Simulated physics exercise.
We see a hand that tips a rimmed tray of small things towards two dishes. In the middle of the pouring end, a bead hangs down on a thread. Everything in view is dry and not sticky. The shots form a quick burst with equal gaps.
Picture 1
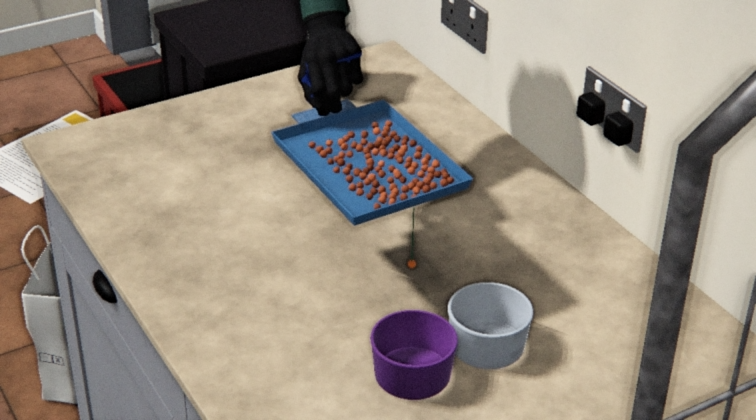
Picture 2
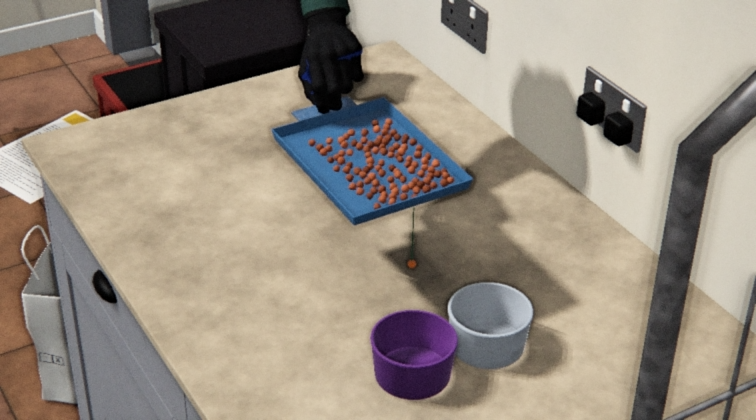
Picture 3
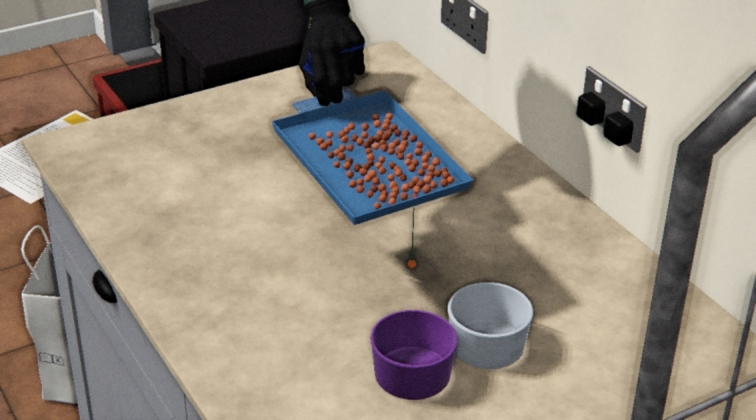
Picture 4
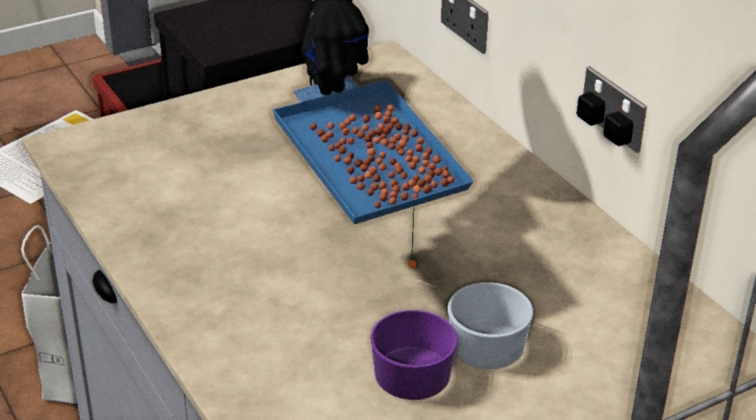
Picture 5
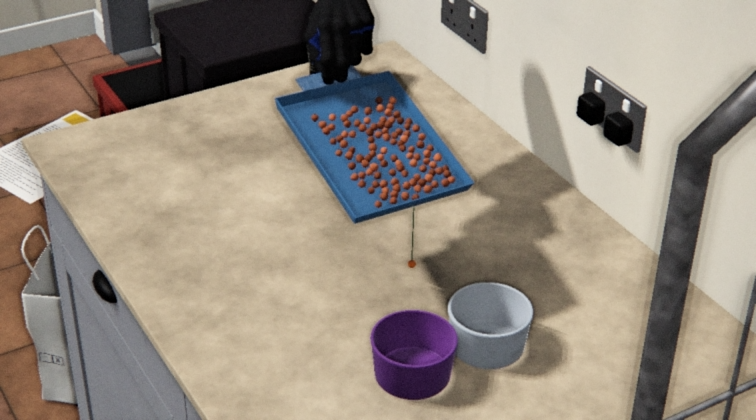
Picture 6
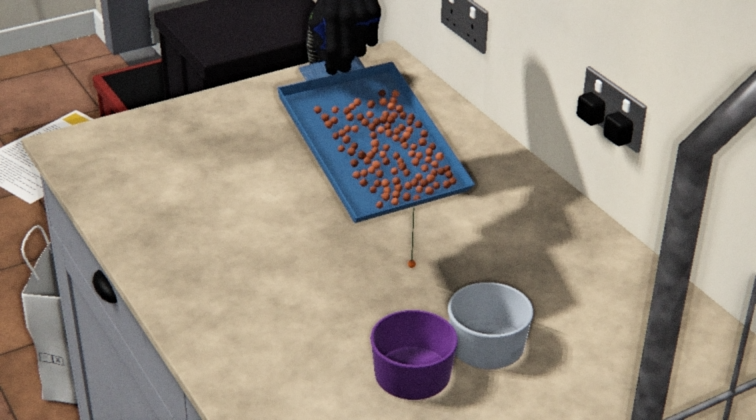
A beige kitchen worktop beside a pale wall with sockets is seen from above at an angle, with a dark rail at the right. A black-gloved hand holds a blue tray of small orange-brown pellets, a bead hanging on a thread from its near edge, behind a purple dish and a pale grey one. The hand gradually raises the tray's far end, tilting it towards its right corner, while the camera stays still.
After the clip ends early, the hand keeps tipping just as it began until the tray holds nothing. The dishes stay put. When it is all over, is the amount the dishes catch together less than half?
Looks like most of the load ends up spilled, you see.
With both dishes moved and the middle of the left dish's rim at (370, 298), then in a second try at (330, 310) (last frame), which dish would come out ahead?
Well, first the one further right, then the one further right.
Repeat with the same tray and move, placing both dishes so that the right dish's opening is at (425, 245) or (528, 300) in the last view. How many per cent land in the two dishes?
The first try yields 0% and the second yields 10%.
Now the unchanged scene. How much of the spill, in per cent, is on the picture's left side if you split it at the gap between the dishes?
Around 60 per cent, give or take.
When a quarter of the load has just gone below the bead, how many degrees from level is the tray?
Angle reached: About 110°.
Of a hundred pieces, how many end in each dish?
Per hundred pieces, the left dish ends with about 0 and the right dish with about 10.
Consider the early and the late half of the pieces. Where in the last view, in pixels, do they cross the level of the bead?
First part (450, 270), rest (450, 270).
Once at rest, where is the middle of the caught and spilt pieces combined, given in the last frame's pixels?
Roughly at pixel (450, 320).
Shortly afterwards, tray tipped steeply; the whole lot on the tray.
Next, tray tipped past a quarter turn; near half on the tray; a little outside both; near half in the air.
Some moments later, tray tipped past a quarter turn; only a few in the left dish; a little in the right dish; the bulk outside both.
In the end, tray tipped past a quarter turn; only a few in the left dish; a little in the right dish; the bulk outside both.
